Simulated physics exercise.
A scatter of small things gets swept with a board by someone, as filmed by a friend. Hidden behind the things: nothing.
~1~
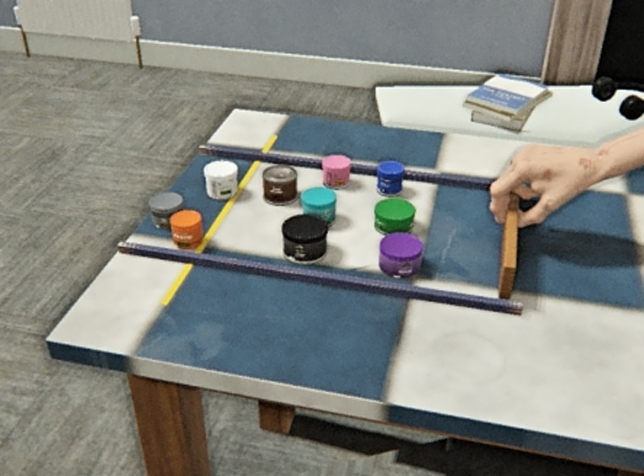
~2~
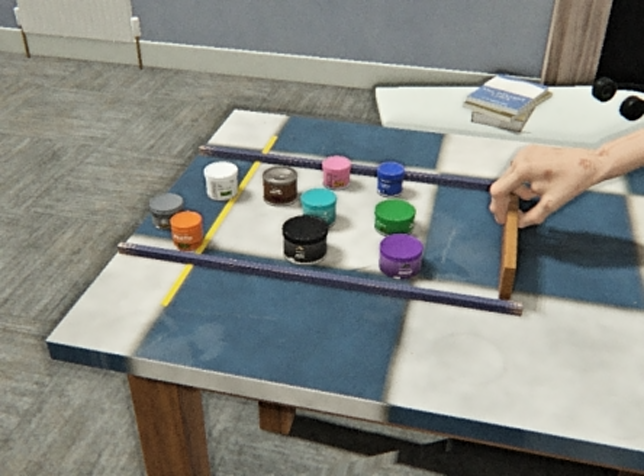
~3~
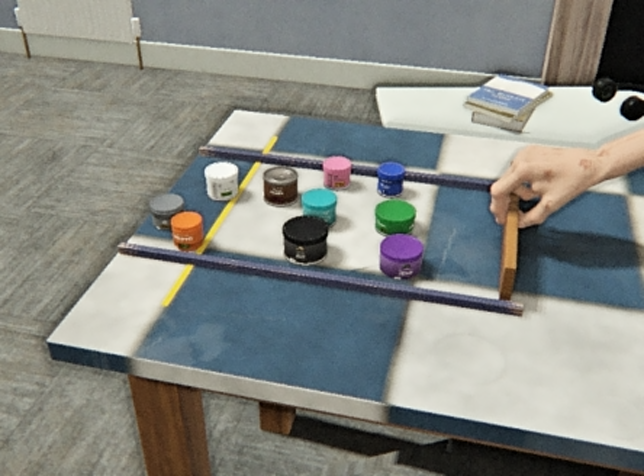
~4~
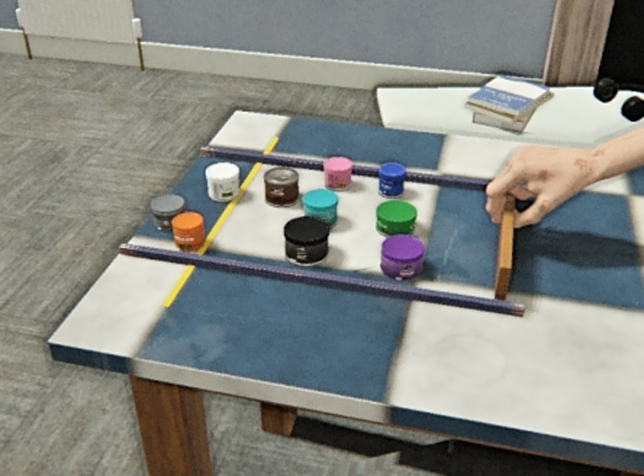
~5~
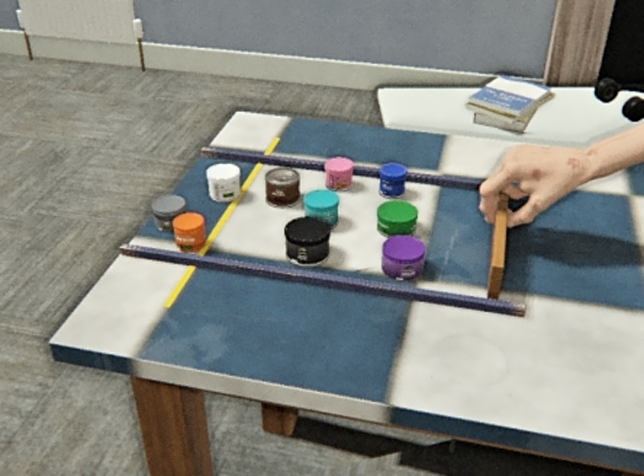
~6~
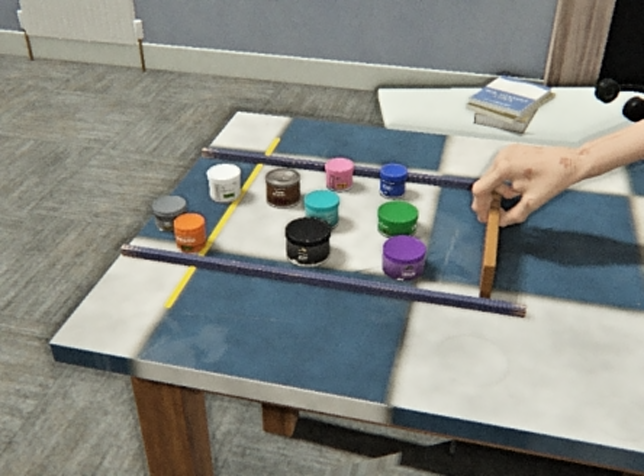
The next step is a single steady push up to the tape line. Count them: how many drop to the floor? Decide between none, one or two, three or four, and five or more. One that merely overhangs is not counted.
The edge claims one or two.
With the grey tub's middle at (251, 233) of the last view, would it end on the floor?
From that start the object does not stay.
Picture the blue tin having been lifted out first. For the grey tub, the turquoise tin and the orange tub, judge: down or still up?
Grey tub: Over the edge; turquoise tin: Still there; orange tub: Over the edge.
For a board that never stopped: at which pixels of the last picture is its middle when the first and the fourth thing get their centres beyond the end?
At the first moment about (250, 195), at the next about (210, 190).
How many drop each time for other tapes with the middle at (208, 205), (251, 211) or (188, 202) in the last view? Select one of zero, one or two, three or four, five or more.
Lab note - count per position: Either three or four; no fall at all; five or more.
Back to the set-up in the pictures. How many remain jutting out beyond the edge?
1 in all.
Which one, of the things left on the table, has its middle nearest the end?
The one you want is the black pot.
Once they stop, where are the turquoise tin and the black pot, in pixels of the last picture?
In the last picture the turquoise tin sits at (177, 202) while the black pot sits at (152, 220).
Soon after, none off yet; grey tub at rest near (171, 214); white pot at rest near (225, 184); orange tub at rest near (190, 234).
By the end, the number that fall off is one or two; fallen, orange tub and grey tub.
